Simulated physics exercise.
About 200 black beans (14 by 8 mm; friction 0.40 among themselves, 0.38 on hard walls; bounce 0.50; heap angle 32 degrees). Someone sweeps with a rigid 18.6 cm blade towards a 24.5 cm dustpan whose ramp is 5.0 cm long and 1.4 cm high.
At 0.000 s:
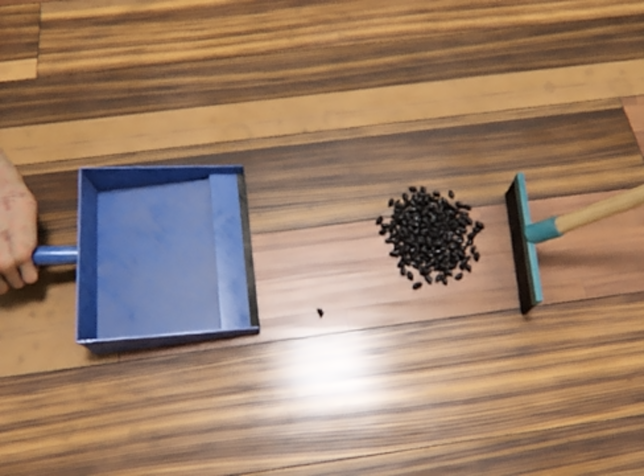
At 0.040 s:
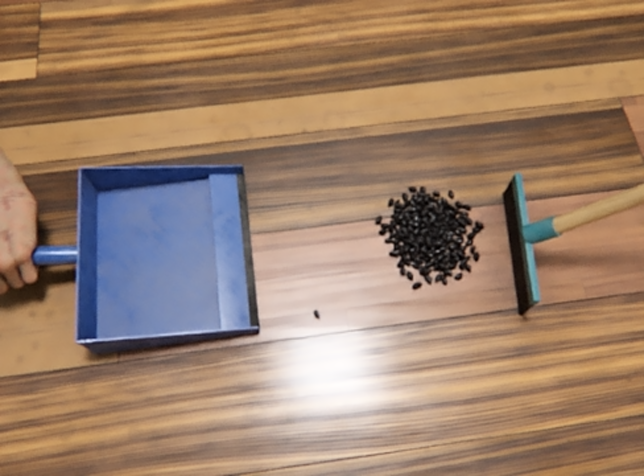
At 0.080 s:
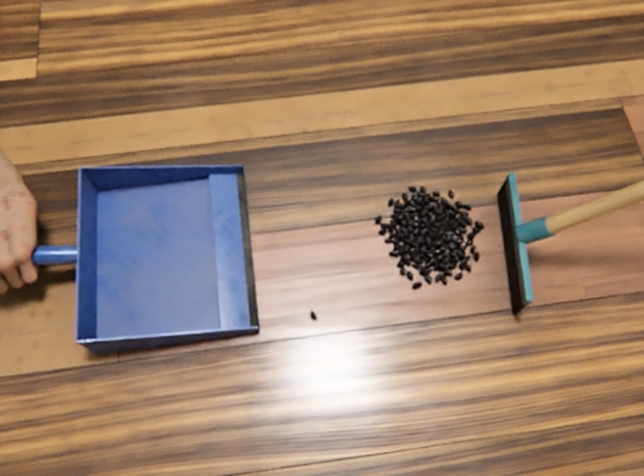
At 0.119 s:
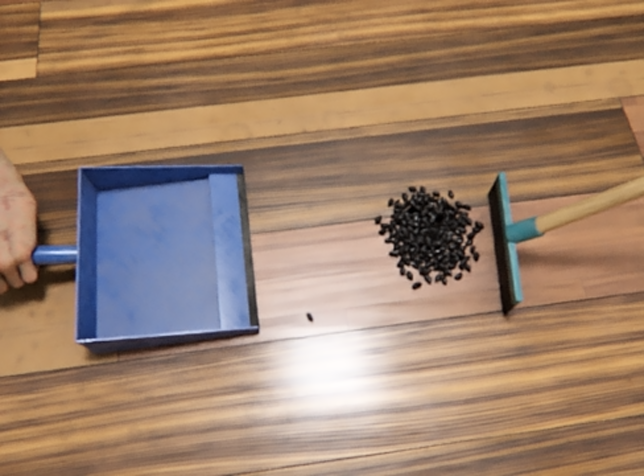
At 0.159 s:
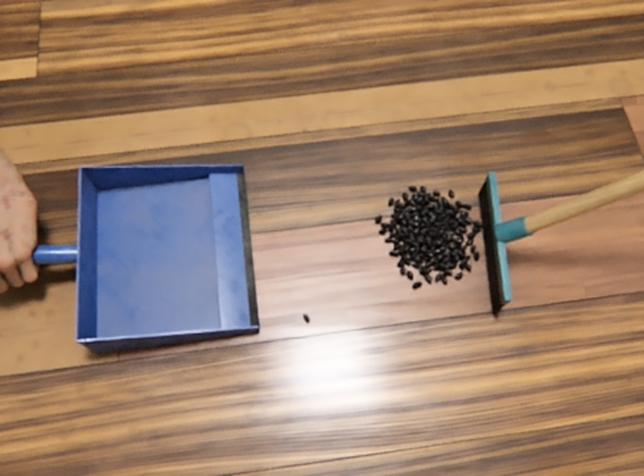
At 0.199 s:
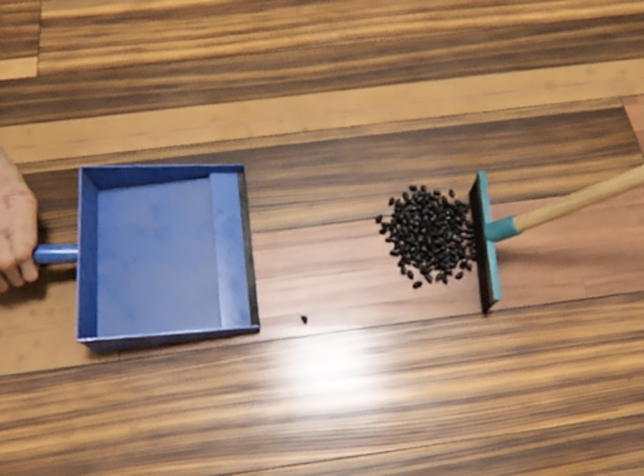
A teal-edged blade on a wooden handle slides left and nudges a pile of black beans.
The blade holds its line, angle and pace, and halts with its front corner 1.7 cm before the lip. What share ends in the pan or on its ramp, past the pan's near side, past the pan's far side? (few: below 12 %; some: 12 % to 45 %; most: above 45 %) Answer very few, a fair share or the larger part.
Pan: A fair share, near side: Very few, far side: Very few.
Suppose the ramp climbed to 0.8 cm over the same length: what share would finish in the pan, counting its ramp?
Then about 30 per cent.
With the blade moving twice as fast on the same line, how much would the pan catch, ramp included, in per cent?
In that case some 35 per cent.
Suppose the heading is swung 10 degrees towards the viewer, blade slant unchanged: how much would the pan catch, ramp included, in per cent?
It would be near 20 per cent.
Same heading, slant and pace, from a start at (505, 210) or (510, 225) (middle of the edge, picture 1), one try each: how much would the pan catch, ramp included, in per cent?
Some 30 and 30 per cent.
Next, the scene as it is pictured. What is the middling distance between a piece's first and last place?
Some 26 cm.
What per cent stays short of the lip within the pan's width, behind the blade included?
Roughly 60 per cent.
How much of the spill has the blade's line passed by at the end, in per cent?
Roughly 20 per cent.
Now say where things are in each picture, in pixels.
The first frame shows blade from (536, 301) to (518, 179), moved 0.0 cm, 0 of the pieces shifted so far; middle of the pieces at (427, 232); pan at (161, 260).
The second frame shows blade from (534, 301) to (516, 179), moved 0.3 cm, 1 of the pieces shifted so far; middle of the pieces at (427, 232).
The third frame shows blade from (527, 301) to (510, 179), moved 1.2 cm, 1 of the pieces shifted so far; middle of the pieces at (427, 232).
The fourth frame shows blade from (516, 300) to (500, 179), moved 2.5 cm, 1 of the pieces shifted so far; middle of the pieces at (427, 232).
The fifth frame shows blade from (505, 300) to (490, 178), moved 4.0 cm, 1 of the pieces shifted so far; middle of the pieces at (427, 232).
The sixth frame shows blade from (495, 299) to (480, 178), moved 5.5 cm, 9 of the pieces shifted so far; middle of the pieces at (427, 231); pan at (161, 258). The blade's pace is about 0.37 m/s, heading 9 degrees away from the viewer's side.
After 0.58 s, middle of the blade 18 cm from the lip; 0 % over the lip, far side 0 %, near side 0 %.
Then, at 0.84 s, middle of the blade 9 cm from the lip; 0 % over the lip, far side 5 %, near side 0 %.
Then, at 1.20 s, middle of the blade 3 cm from the lip; 30 % over the lip, far side 5 %, near side 0 %.
In the end, at 1.8 s, pan 30 %, near side 0 %, far side 5 %, in front of the lip or behind the blade 60 %.
